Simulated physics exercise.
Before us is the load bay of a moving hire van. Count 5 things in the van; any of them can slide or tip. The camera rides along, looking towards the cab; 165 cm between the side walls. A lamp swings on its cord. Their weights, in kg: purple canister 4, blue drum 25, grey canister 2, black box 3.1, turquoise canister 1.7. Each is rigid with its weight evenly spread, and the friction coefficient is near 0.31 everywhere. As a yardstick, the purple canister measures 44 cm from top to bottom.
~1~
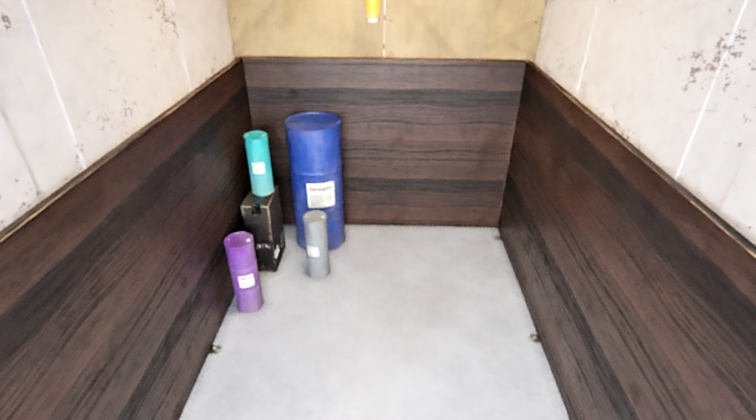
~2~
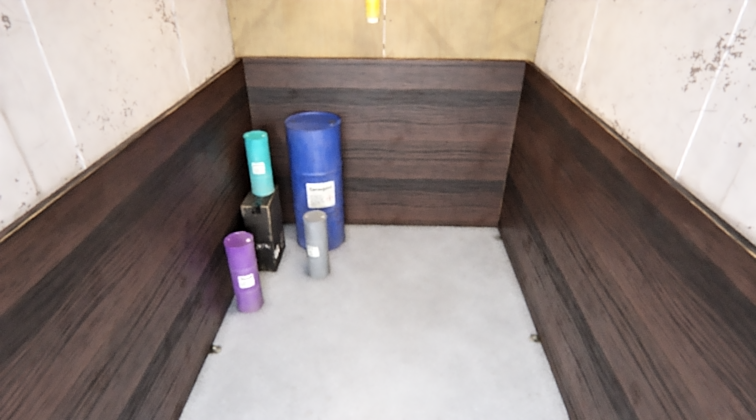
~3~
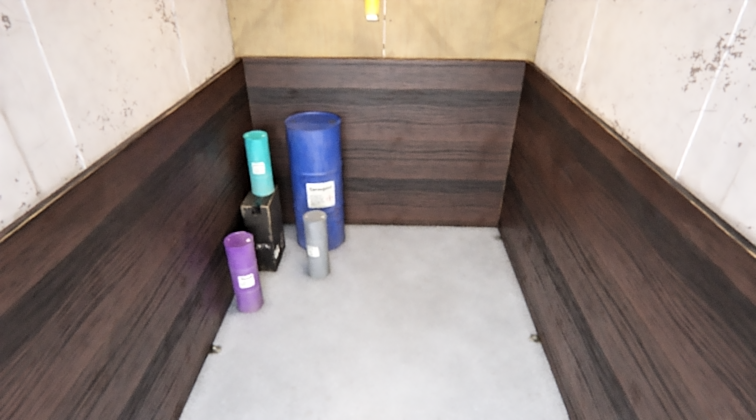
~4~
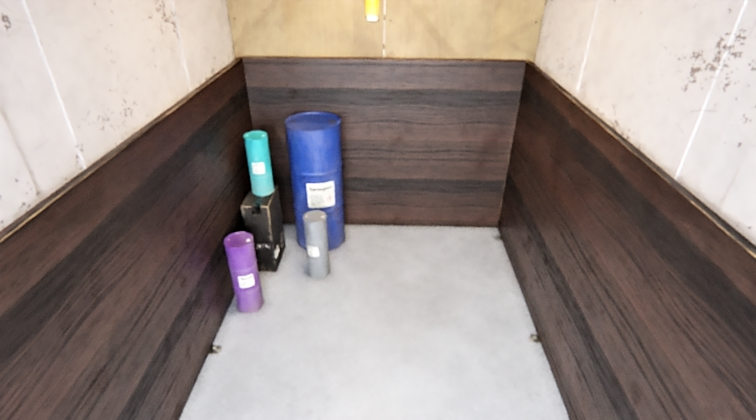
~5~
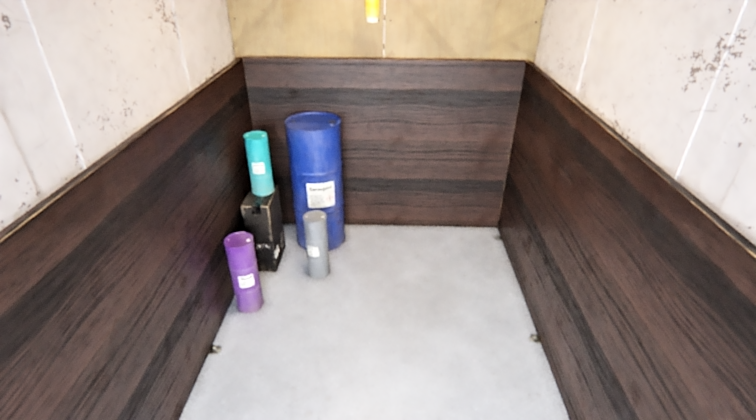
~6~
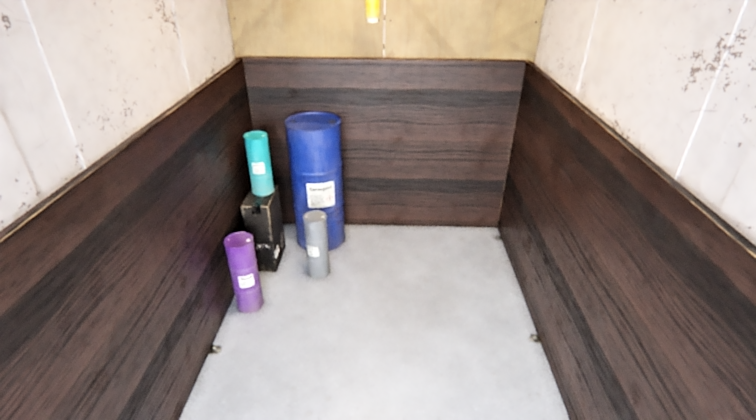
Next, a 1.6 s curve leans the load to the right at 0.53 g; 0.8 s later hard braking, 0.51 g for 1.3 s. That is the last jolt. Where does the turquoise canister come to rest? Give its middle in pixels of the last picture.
Resting place of the turquoise canister: (482, 253).
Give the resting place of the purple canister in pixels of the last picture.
Near (453, 262).
Then, 1.30 s later than the last frame, force 0.53 g right; turquoise canister tilted 27° near (332, 180); black box tilted 35°; purple canister tilted 4°.
Then, 1.50 s later than the last frame, force 0.53 g right; turquoise canister now down from where it sat; black box on its side; grey canister tilted 33°.
Then, 1.80 s later than the last frame, force 0.53 g right; purple canister on its side; grey canister on its side; black box on its side.
Then, 3.40 s later than the last frame, force 0.51 g forwards; purple canister on its side; grey canister on its side; black box on its side.
When it is over, down from where it sat, turquoise canister; lying over in the van, purple canister, grey canister and black box; not toppled but over 15 cm from the start, blue drum. In the last view, turquoise canister near (483, 253).
